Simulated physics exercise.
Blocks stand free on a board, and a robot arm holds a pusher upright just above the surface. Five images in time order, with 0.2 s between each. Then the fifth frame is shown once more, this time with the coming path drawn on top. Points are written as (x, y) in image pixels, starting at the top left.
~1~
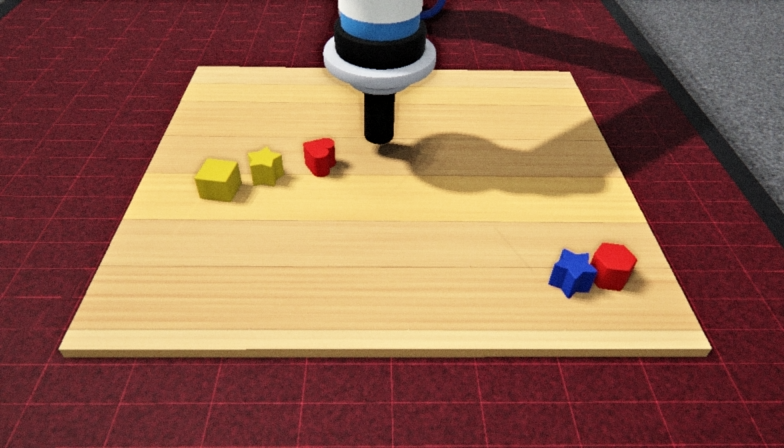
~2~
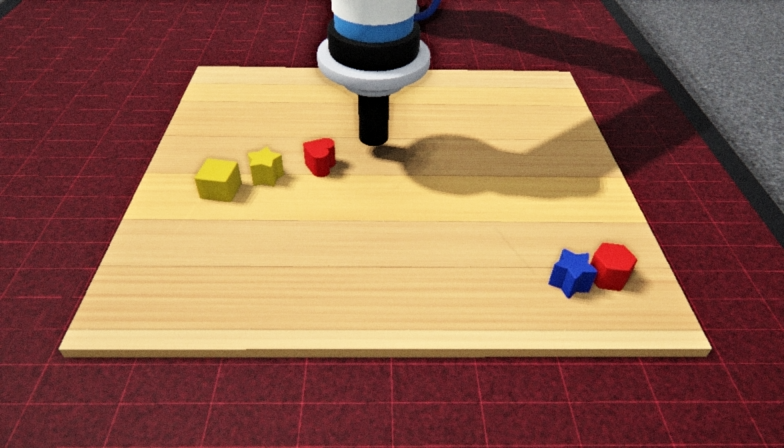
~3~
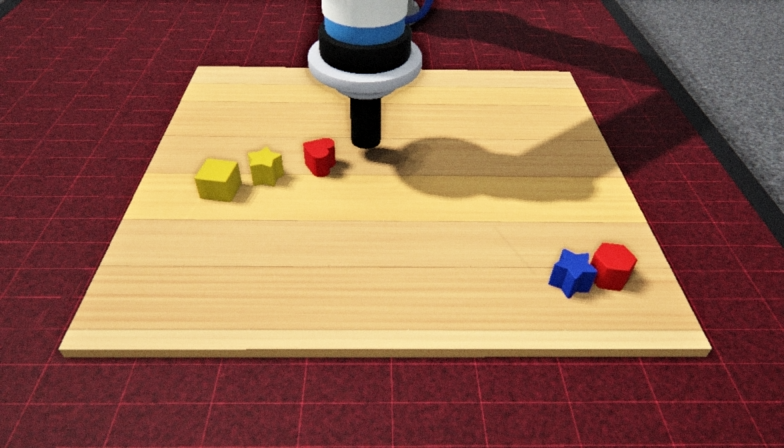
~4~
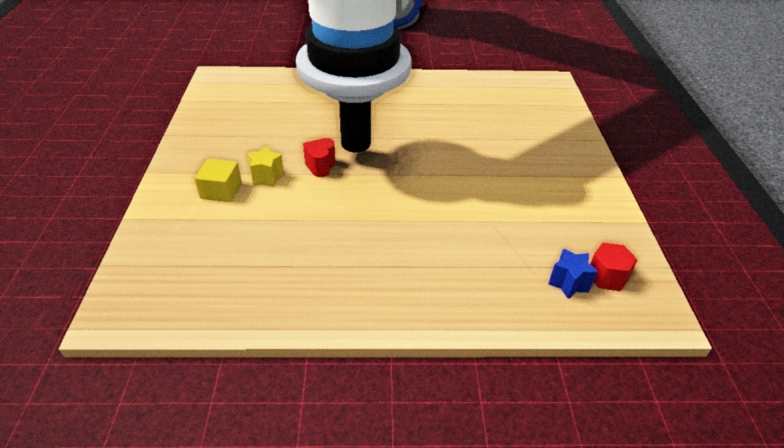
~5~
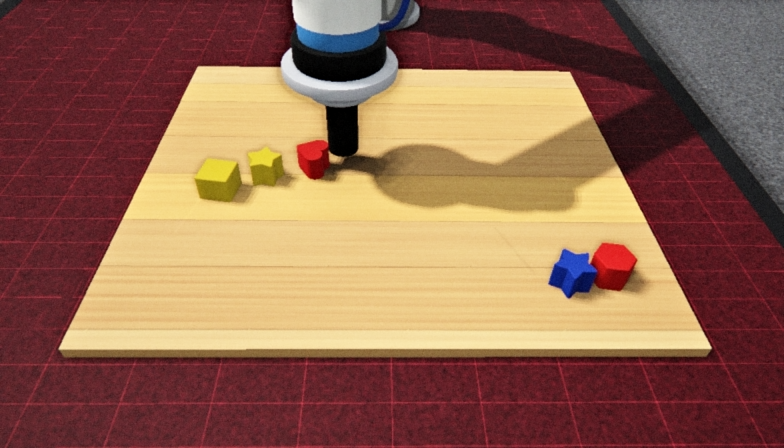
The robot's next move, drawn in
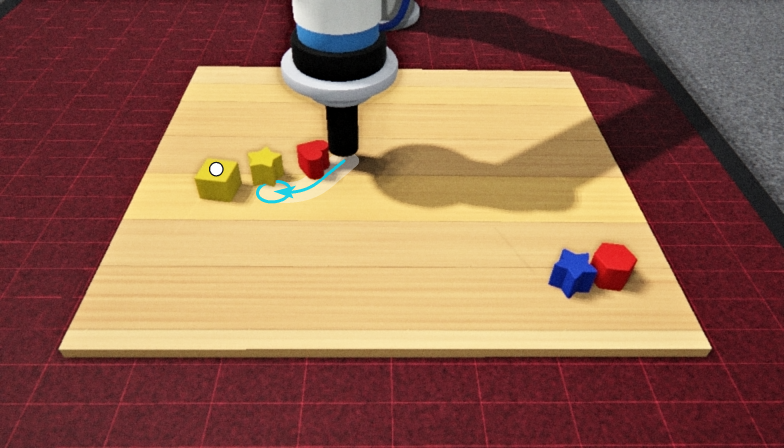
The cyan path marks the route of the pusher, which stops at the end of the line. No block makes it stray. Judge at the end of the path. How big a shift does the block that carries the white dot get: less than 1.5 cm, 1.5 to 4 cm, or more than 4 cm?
Offset: Below 1.5 cm.
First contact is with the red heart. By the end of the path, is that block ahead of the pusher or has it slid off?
My answer is that the red heart is still ahead.
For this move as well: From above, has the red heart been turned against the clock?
That would be a no.
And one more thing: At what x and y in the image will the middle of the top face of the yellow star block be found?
The top centre is at (232, 147).
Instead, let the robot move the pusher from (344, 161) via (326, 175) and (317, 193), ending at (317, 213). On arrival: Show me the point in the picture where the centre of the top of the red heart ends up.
The middle of its upper face will lie at (283, 163).
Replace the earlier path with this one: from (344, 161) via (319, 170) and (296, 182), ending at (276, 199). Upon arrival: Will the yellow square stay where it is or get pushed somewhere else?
At the end, its place is different.
Path on the board, from (344, 161) over (326, 176) and (304, 190) to (274, 191); the dot is on the yellow square.
The first path, step by step. One third of the way, pusher at (325, 164); yellow star block at (260, 157); red heart at (290, 157), turned 40° clockwise.
Two thirds of the way, pusher at (302, 177); yellow square at (212, 169), turned 15° anticlockwise; yellow star block at (247, 154), turned 20° clockwise; red heart at (270, 163), turned 80° clockwise.
At the end, pusher at (272, 179); yellow square at (208, 168), turned 35° anticlockwise; yellow star block at (232, 147), turned 45° clockwise; red heart at (244, 160), turned 105° clockwise.
